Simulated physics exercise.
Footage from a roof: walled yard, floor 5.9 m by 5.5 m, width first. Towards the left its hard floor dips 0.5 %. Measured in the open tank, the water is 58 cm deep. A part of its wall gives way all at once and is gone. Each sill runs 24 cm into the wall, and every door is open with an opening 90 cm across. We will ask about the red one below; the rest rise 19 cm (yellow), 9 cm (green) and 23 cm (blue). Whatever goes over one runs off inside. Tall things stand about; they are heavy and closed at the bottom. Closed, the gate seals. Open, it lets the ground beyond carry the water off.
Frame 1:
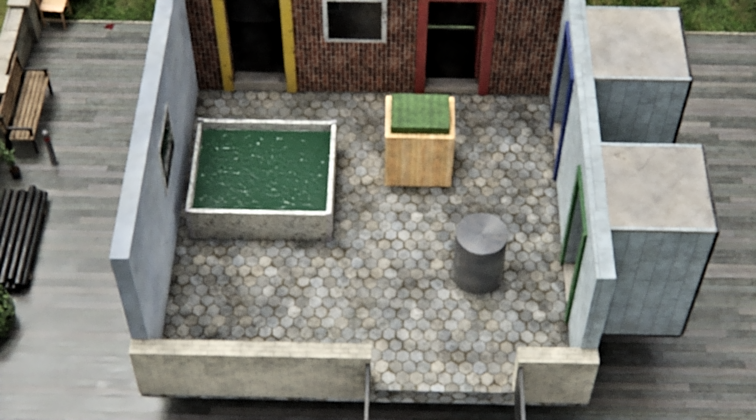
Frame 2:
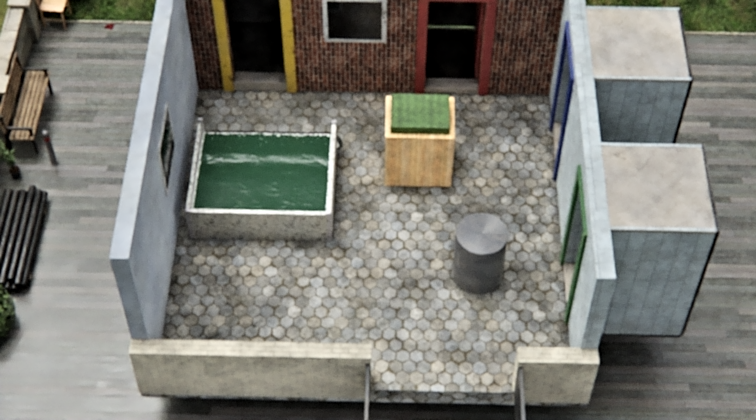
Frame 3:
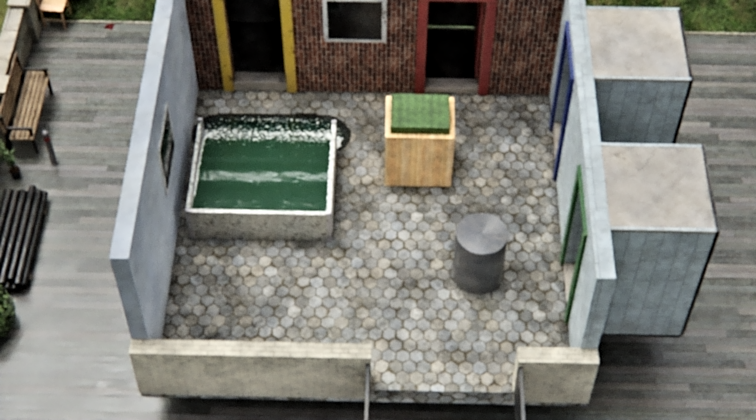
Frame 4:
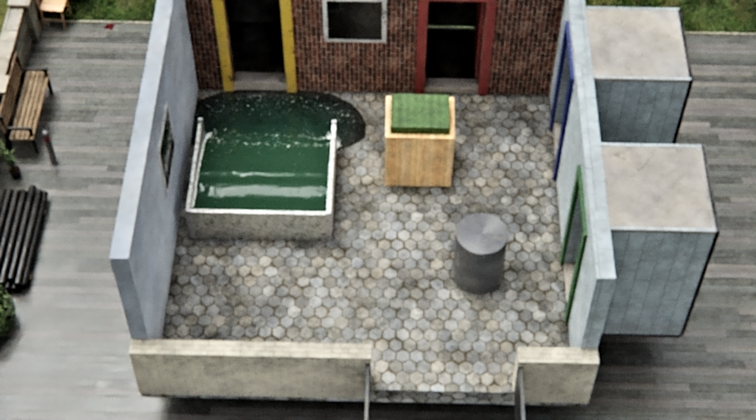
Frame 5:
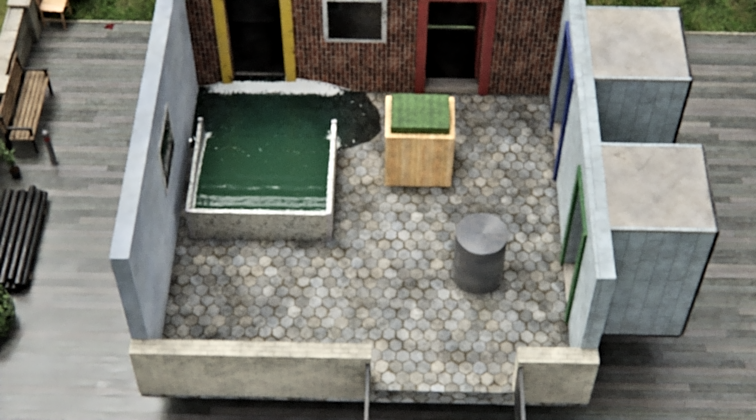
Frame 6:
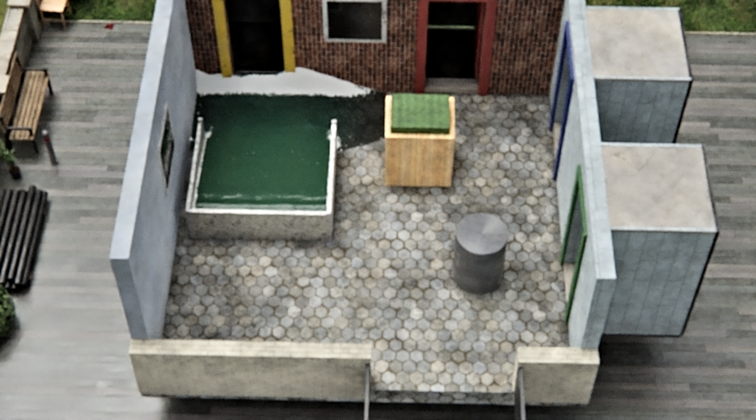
Green water pours out the far side of the open tank and spreads across the paving.
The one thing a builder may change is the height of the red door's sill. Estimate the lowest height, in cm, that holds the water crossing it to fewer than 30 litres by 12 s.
My estimate is 6.5 cm.
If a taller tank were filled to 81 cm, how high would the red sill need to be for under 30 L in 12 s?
A step of about 10.0 cm does it.
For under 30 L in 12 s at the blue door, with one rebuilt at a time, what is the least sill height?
Blue - roughly 13.0 cm.
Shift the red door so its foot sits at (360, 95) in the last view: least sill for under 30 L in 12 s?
Something near 16 cm.
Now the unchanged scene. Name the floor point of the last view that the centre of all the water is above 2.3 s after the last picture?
The water's centre is at about (305, 147).
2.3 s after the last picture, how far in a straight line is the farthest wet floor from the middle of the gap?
4.6 metres.
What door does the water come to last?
It's the green door.
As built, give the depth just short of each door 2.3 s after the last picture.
In cm: Yellow 23, green 0, red 7, blue 20.
Then, 0.7 s after the last picture water covers 15 % of the floor, deepest (44 cm) near (231, 93); 4 cm at the red door, 0 litres in over its 11 cm sill.
Then, 2.3 s after the last picture water covers 35 % of the floor, deepest (24 cm) near (198, 101); 7 cm at the red door, 0 litres in over its 11 cm sill.
Then, 11.3 s after the last picture water covers 95 % of the floor, deepest (8 cm) near (158, 371); 7 cm at the red door, 3 litres in over its 11 cm sill.
At the red door as built, the water peaked near 11 cm, 5.7 s after the last picture.
Run again over the same 12 s with other heights there, 41 litres in over 6 cm, 15 litres over 8 cm. The limit of 30 litres is kept from about 6.5 cm up.
